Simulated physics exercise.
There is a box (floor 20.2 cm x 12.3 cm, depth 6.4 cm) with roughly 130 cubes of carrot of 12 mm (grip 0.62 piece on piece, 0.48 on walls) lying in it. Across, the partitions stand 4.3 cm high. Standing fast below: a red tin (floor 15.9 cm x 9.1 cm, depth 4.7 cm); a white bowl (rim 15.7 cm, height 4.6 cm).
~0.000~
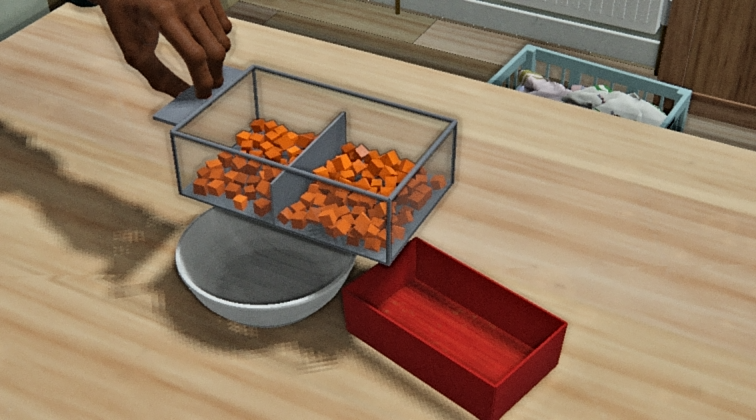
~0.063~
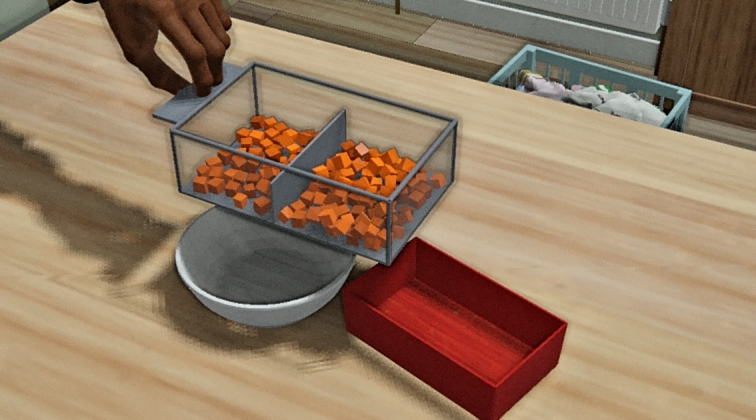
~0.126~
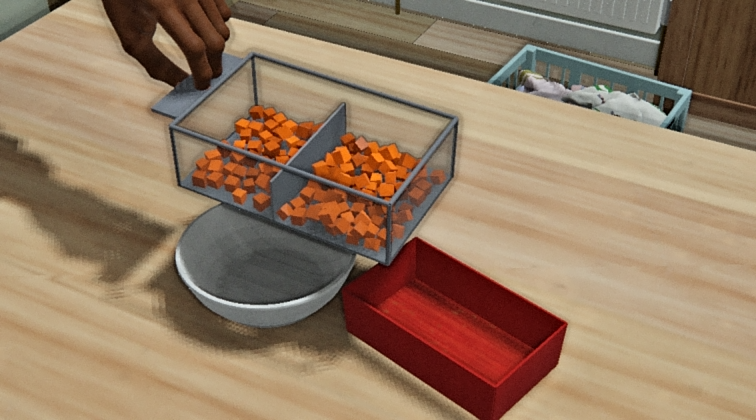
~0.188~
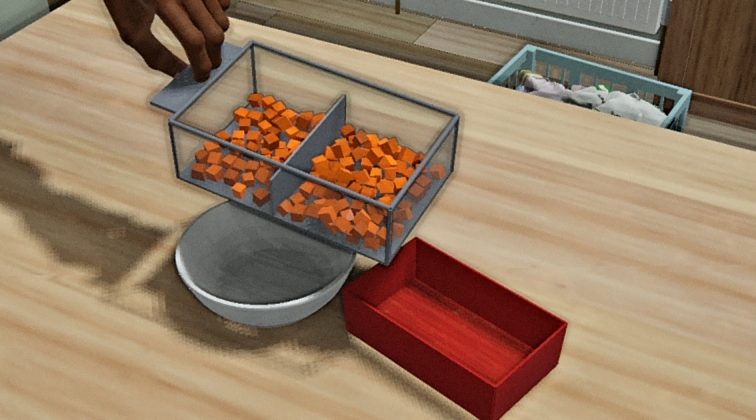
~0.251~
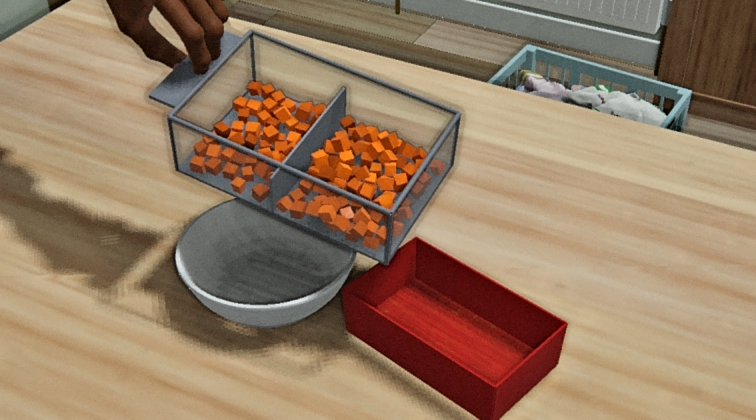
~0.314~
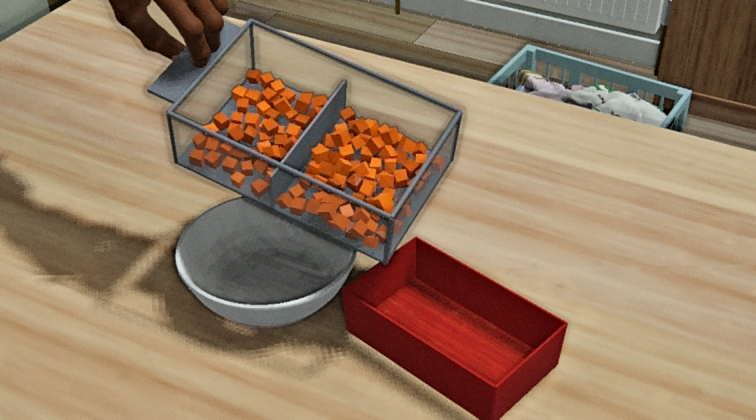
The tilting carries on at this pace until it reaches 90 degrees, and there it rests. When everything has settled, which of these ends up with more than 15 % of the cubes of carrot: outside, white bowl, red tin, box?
Outside everything: More, white bowl: Not more, red tin: Not more, box: More.
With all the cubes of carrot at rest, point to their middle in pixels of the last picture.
Somewhere near pixel (366, 245) of the final view.
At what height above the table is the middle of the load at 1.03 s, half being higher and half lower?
Height: Roughly 18 cm.
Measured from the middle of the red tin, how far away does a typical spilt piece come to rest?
Around 12 centimetres.
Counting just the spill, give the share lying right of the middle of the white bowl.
I'd estimate some 100 per cent.
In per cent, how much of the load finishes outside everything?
I'd put it at close to 40 per cent.
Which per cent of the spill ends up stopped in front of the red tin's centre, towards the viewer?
Close to 100 per cent of the spill.
Then, at 0.70 s, tilt 43 degrees; box 100 %; middle of all pieces near (322, 140).
Then, at 1.03 s, tilt 65 degrees; box 100 %; middle of all pieces near (325, 135).
Then, at 1.33 s, tilt 85 degrees; box 100 %; middle of all pieces near (328, 140).
Then, at 1.62 s, tilt 90 degrees; box 95 %; middle of all pieces near (335, 176).
At rest (3.4 s), outside 40 %, white bowl 0 %, red tin 5 %, box 55 %.
